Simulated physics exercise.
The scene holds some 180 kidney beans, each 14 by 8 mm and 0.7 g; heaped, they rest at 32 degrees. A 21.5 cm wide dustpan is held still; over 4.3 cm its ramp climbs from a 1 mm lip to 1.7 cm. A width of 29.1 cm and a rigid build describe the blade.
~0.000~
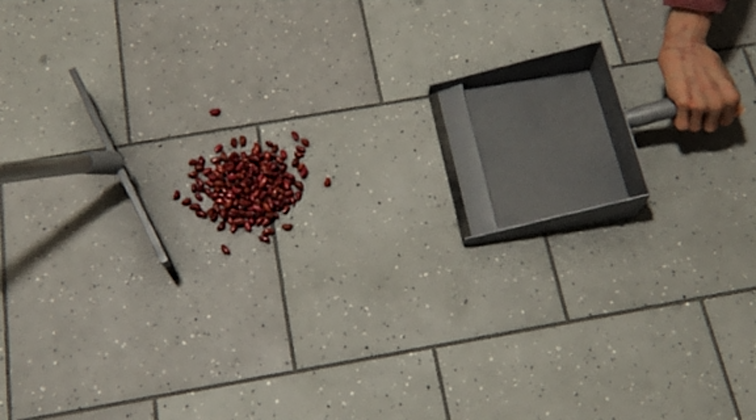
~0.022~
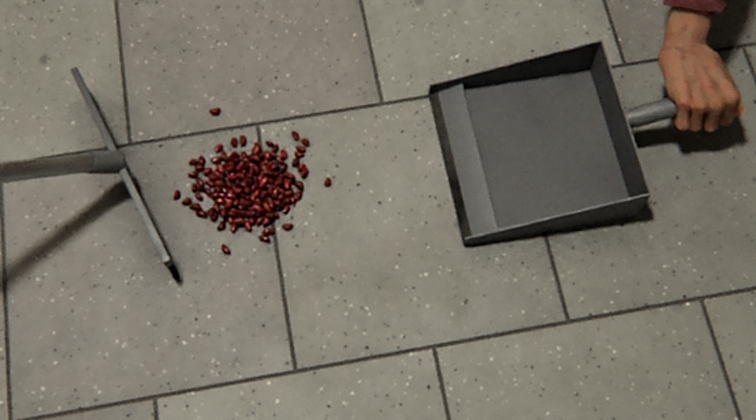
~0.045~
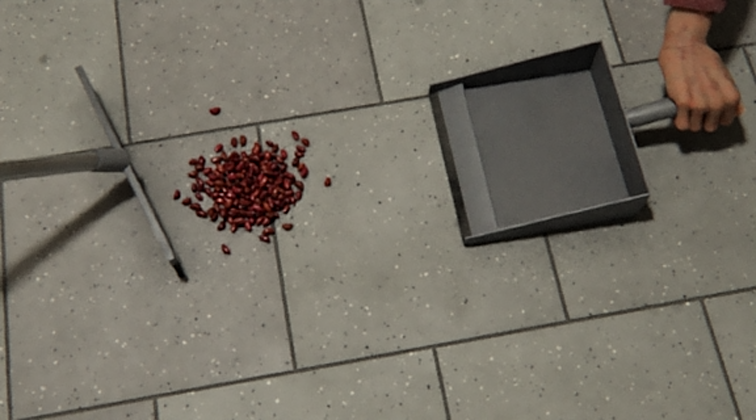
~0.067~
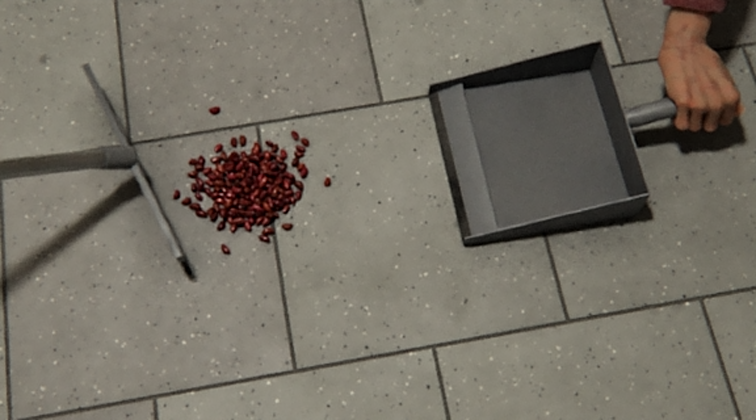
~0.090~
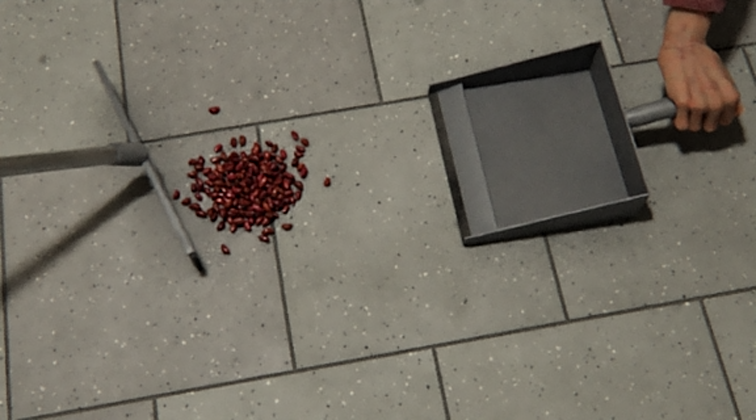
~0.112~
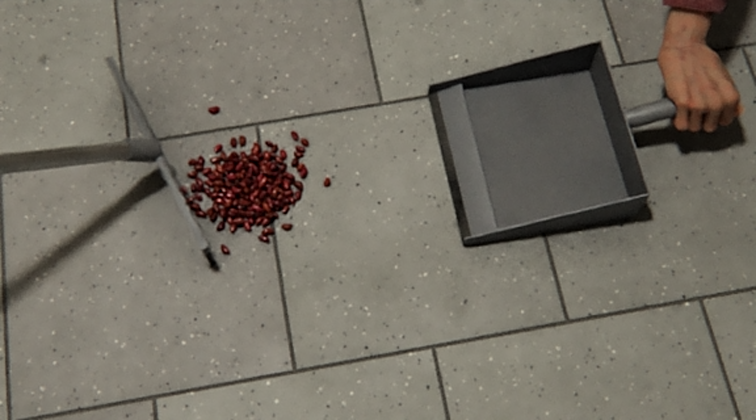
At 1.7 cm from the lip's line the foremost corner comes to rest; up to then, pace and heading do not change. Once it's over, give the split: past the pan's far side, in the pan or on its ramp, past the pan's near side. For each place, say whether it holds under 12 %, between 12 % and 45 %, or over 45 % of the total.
Far side: A fair amount. Pan: A fair amount. Near side: A small amount.
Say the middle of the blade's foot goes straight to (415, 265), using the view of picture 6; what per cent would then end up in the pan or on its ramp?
Some 0 per cent.
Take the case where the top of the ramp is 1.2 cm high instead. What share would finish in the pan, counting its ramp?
25 %.
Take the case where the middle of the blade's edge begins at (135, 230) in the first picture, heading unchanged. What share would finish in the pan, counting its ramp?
Estimate: ~ 20 %.
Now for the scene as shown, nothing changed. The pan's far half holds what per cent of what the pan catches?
Roughly 80 per cent.
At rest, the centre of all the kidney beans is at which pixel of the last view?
Centre at rest, approx.: (429, 114) px.
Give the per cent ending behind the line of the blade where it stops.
Estimate: Near 5 %.
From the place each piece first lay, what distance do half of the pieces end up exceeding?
It works out to some 26 cm.
After 0.31 s, middle of the blade 20 cm from the lip; 0 % over the lip, far side 10 %, near side 0 %.
After 0.44 s, middle of the blade 10 cm from the lip; 0 % over the lip, far side 25 %, near side 0 %.
Then, at 0.69 s, middle of the blade 6 cm from the lip; 25 % over the lip, far side 30 %, near side 0 %.
By 2.5 s all is still; far side 30 %, pan 20 %, near side 0 %, in front of the lip or behind the blade 45 %.
